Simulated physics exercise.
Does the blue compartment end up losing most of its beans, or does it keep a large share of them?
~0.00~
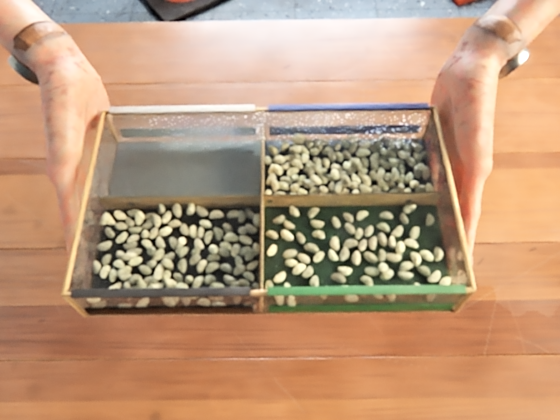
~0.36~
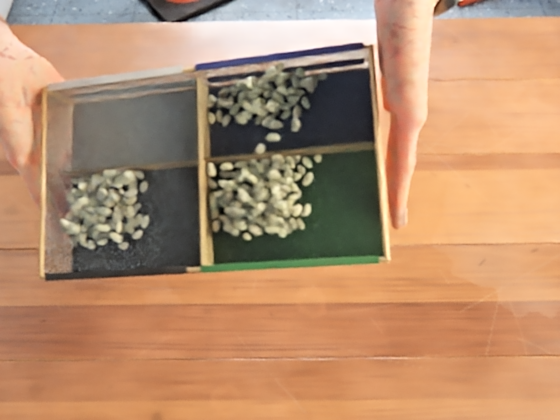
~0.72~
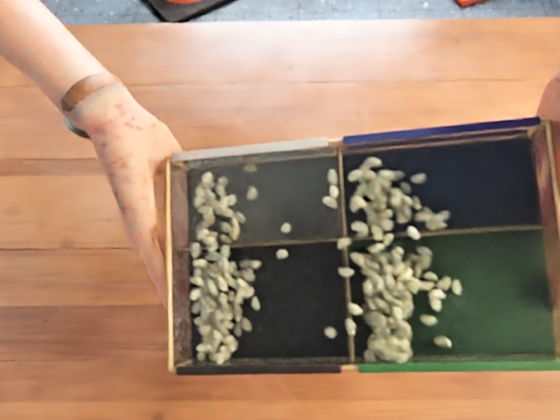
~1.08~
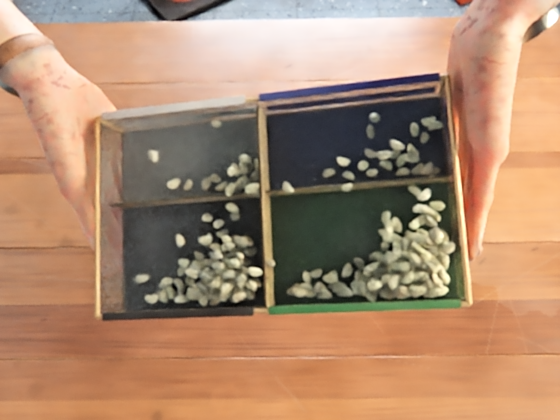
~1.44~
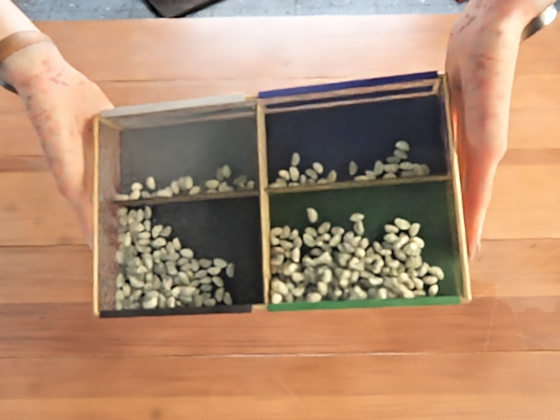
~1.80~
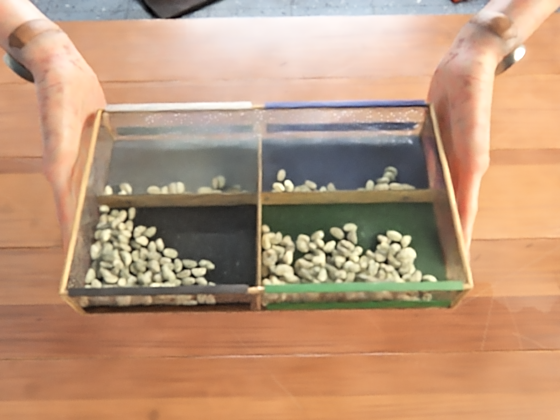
It loses most of its beans and ends with only a few. The black and green compartments hold large shares, while the white one also has just a few.
